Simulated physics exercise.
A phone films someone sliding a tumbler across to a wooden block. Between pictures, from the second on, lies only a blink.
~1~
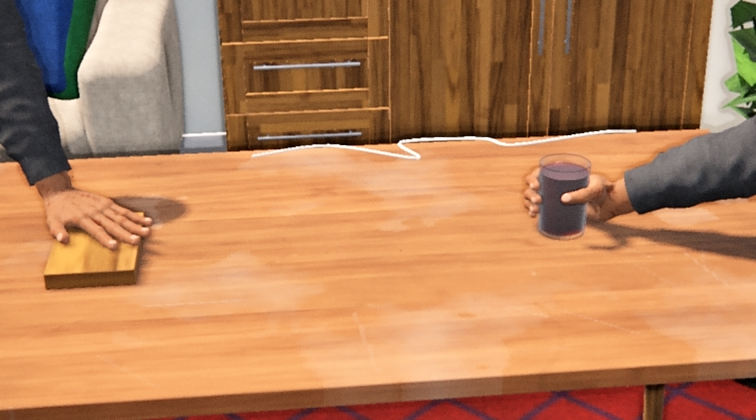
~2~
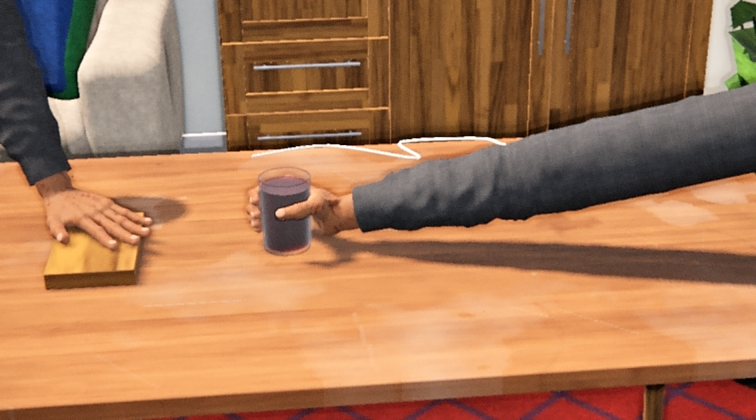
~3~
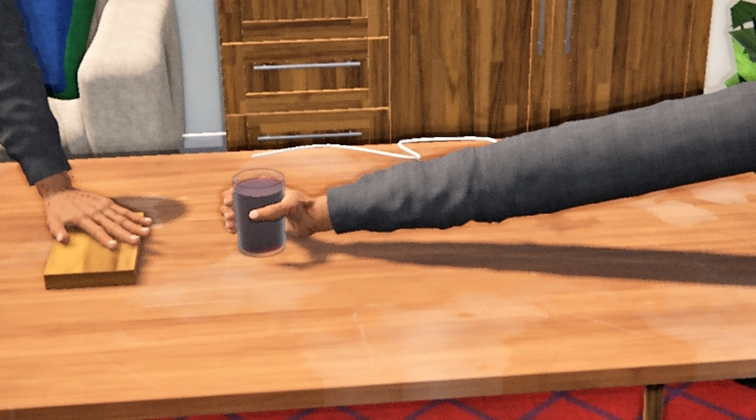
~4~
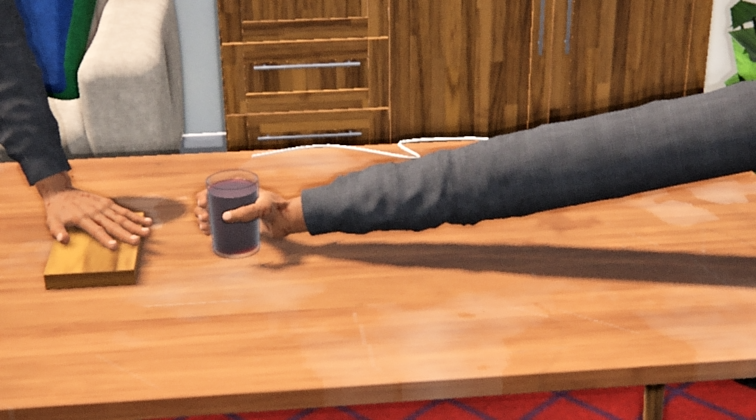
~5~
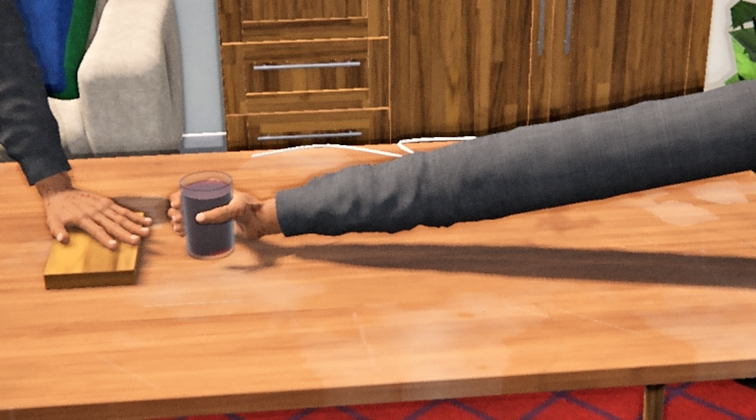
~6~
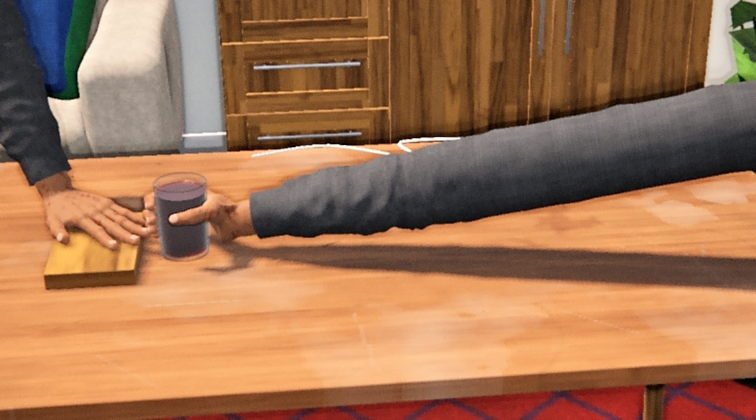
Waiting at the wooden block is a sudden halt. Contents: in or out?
I expect it will overflow when it stops.
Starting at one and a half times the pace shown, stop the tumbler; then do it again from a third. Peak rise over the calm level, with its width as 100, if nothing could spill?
Roughly 65 and 15 percent.
Next, the tumbler meets the wooden block.
After that, the grape juice surges up the wall; it has slopped over.
Finally, the tumbler stands at the wooden block; it has slopped over.
